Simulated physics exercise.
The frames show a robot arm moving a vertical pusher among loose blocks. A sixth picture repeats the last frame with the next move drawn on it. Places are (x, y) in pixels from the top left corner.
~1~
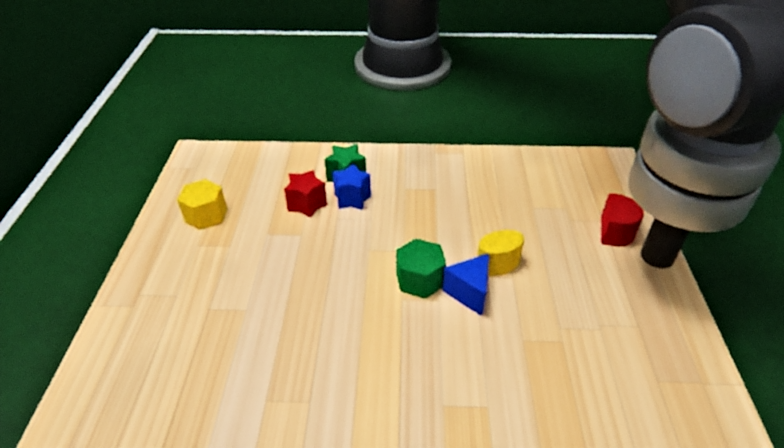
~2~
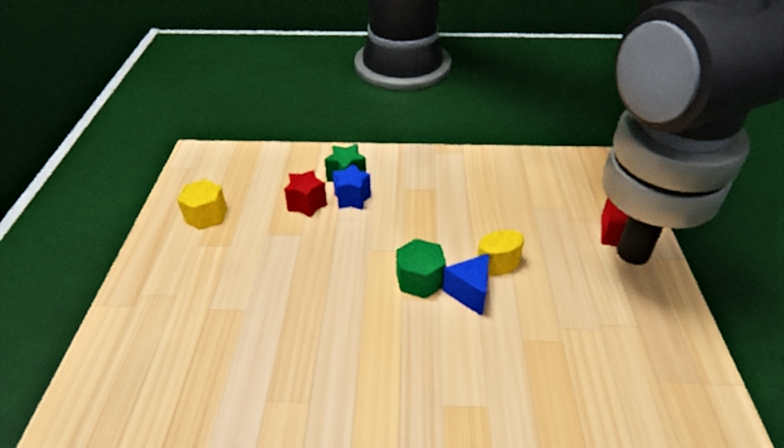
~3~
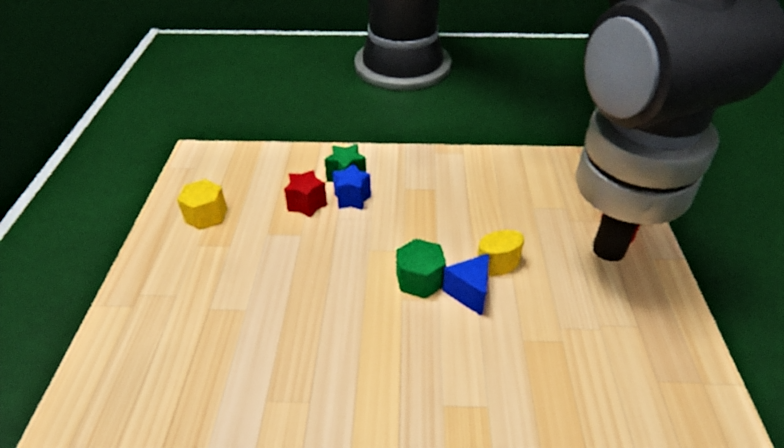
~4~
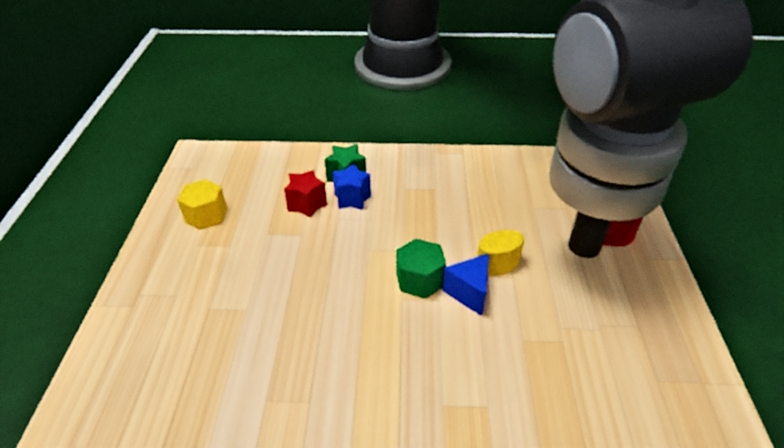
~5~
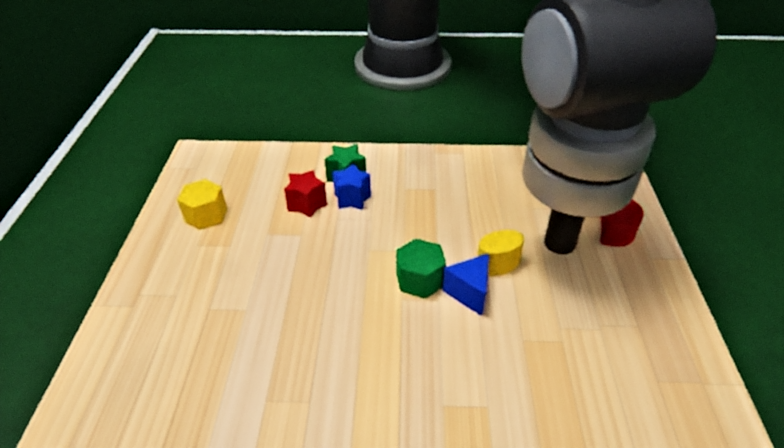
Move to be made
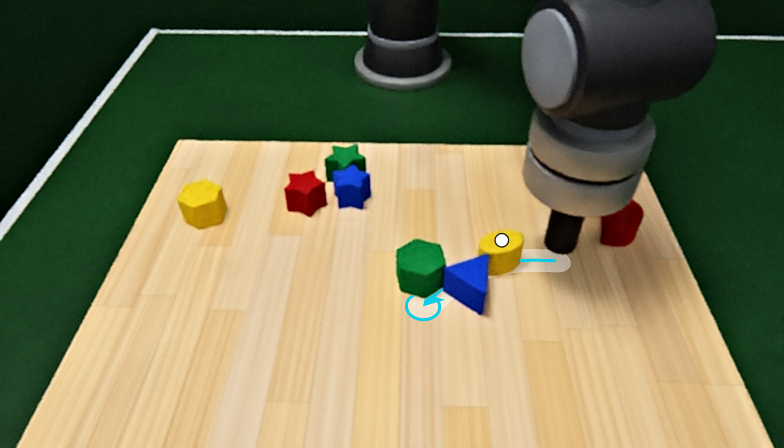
On a wooden table, a robot arm moves its pusher left past still, colorful blocks.
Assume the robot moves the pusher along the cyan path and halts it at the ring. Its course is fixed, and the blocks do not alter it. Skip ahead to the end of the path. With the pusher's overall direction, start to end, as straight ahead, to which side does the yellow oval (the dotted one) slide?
Facing from start to end, it will go to the right.
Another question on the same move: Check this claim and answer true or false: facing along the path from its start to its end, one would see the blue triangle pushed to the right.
False
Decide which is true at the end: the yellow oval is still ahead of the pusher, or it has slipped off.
Slipped off.
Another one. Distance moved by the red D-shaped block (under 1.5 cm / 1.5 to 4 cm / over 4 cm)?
Net shift: Below 1.5 cm.
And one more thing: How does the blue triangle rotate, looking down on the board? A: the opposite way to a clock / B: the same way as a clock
I choose A.
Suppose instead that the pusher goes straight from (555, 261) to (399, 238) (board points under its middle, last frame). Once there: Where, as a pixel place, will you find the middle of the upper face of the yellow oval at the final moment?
I'd place it at (442, 243), taking the centre of its top.
Drawn move, from (555, 261) through (504, 262) and (459, 277) to (423, 306); the dot is on the yellow oval.
What follows on the original path. One third of the way, pusher (507, 245); yellow oval (470, 243).
Two thirds of the way, pusher (460, 261); green hexagon (374, 266); blue triangle (457, 289), turned 30° anticlockwise; yellow oval (421, 254).
At the end, pusher (424, 289); green hexagon (358, 267), turned 20° anticlockwise; blue triangle (448, 310), turned 95° anticlockwise; yellow oval (405, 256); red D-shaped block still.
